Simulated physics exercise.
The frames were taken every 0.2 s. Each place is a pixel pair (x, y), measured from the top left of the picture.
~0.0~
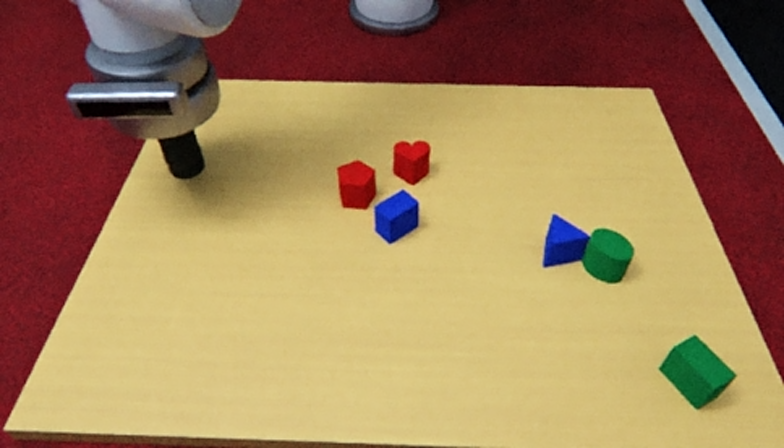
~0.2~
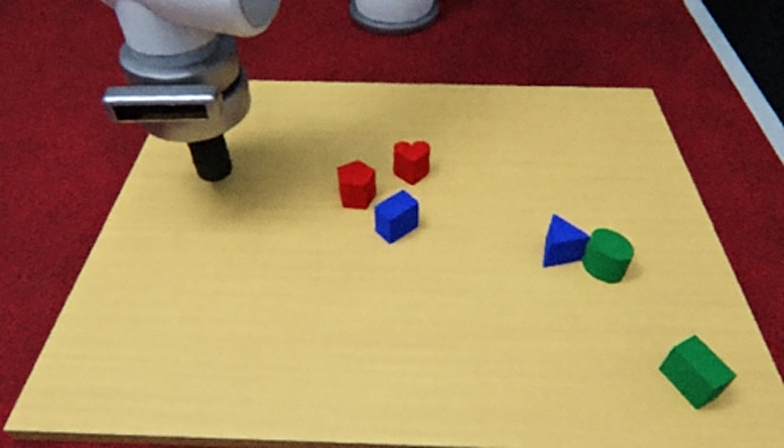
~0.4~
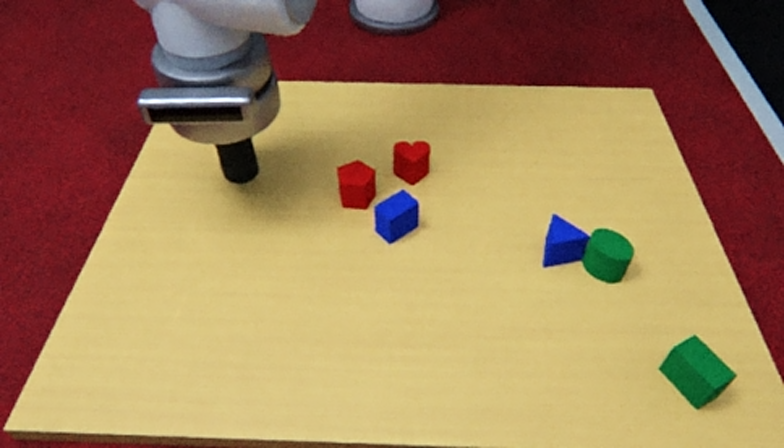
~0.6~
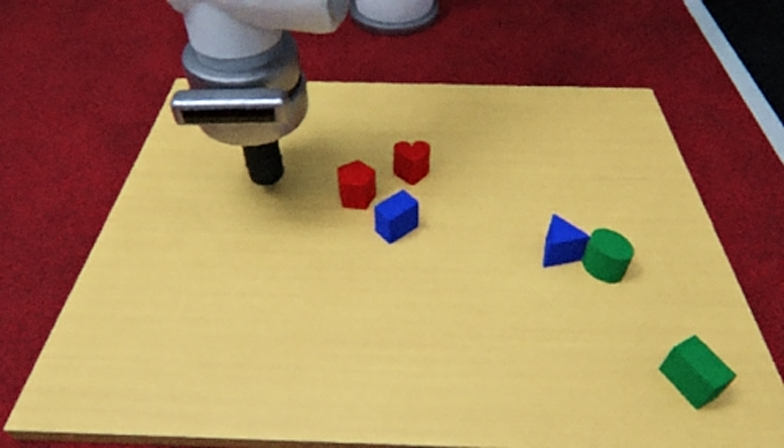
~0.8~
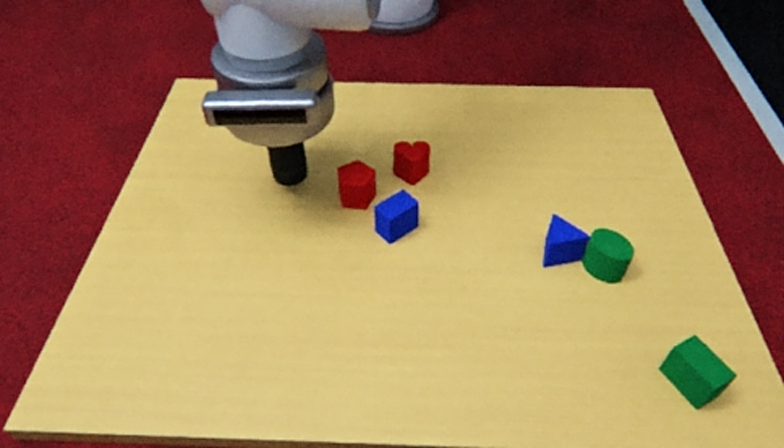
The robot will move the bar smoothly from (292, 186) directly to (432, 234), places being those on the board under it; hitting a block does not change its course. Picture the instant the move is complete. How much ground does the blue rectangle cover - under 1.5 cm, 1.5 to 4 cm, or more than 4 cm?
Range: Over 4 cm.
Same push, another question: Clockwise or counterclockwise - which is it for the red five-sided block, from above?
The twist is anticlockwise.
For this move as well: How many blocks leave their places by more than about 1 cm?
Total: Two.
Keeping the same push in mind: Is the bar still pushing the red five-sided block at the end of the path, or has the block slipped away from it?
By then it is beside or behind the bar.
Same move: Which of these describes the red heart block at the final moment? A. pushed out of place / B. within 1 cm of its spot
The answer is B.
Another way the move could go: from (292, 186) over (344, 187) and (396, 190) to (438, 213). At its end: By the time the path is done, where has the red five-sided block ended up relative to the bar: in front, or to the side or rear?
I predict the bar still has it in front.
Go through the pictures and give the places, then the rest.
Bar's lower end at (188, 168); red five-sided block at (355, 173); blue rectangle at (397, 204); red heart block at (412, 149), in the first frame.
Bar at (215, 171); blocks still, in the second frame.
Bar at (242, 173); blocks still, in the third frame.
Bar at (267, 174); blocks still, in the fourth frame.
Bar at (291, 175); red five-sided block at (355, 173); blue rectangle at (397, 204); red heart block at (412, 149), in the fifth frame.
The first path, step by step. One third of the way, bar at (337, 190); red five-sided block at (371, 174).
Two thirds of the way, bar at (384, 206); red five-sided block at (411, 176), turned 35° anticlockwise; blue rectangle at (407, 208).
At the end, bar at (433, 223); red five-sided block at (417, 175), turned 50° anticlockwise; blue rectangle at (454, 229), turned 15° clockwise; red heart block still.
